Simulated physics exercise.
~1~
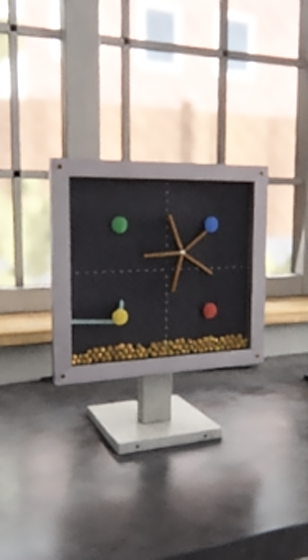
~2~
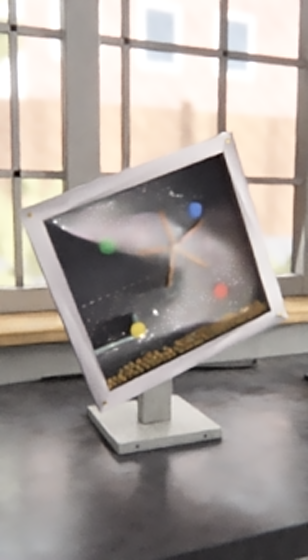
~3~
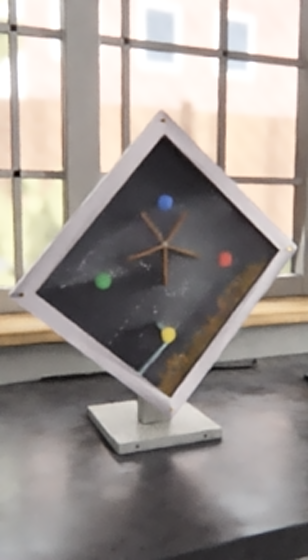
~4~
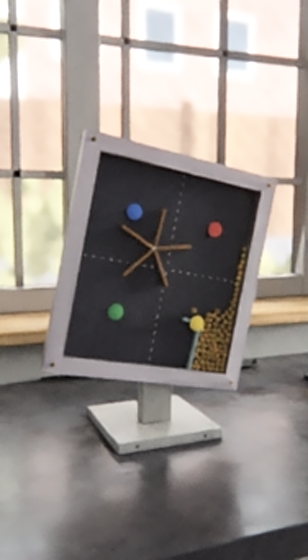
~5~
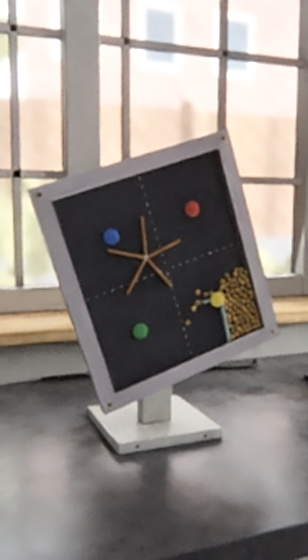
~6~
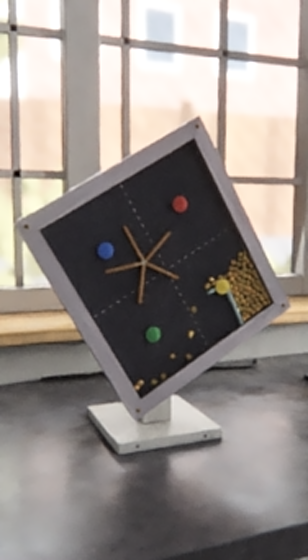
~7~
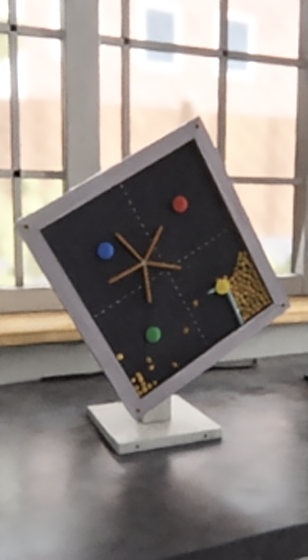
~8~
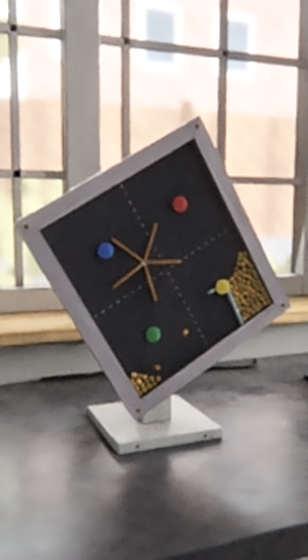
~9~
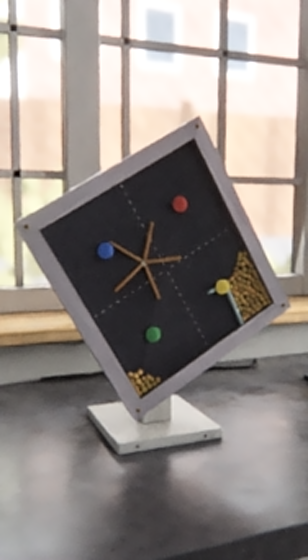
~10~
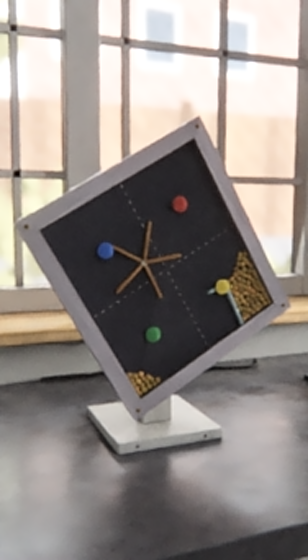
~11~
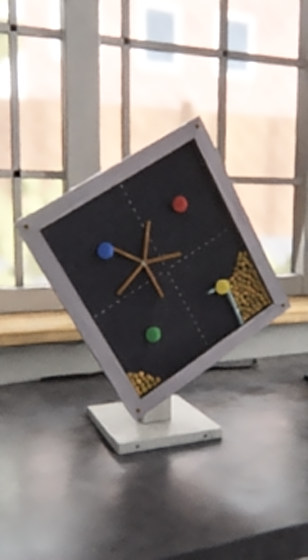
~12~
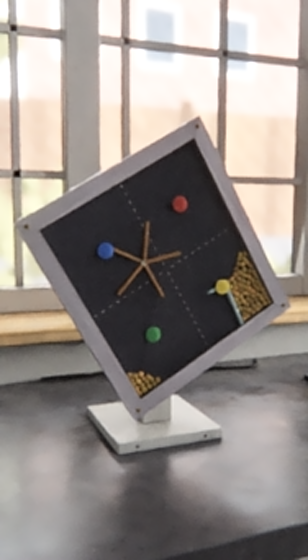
On a dark tabletop, a bead box turns anticlockwise and beads settle by yellow and green.
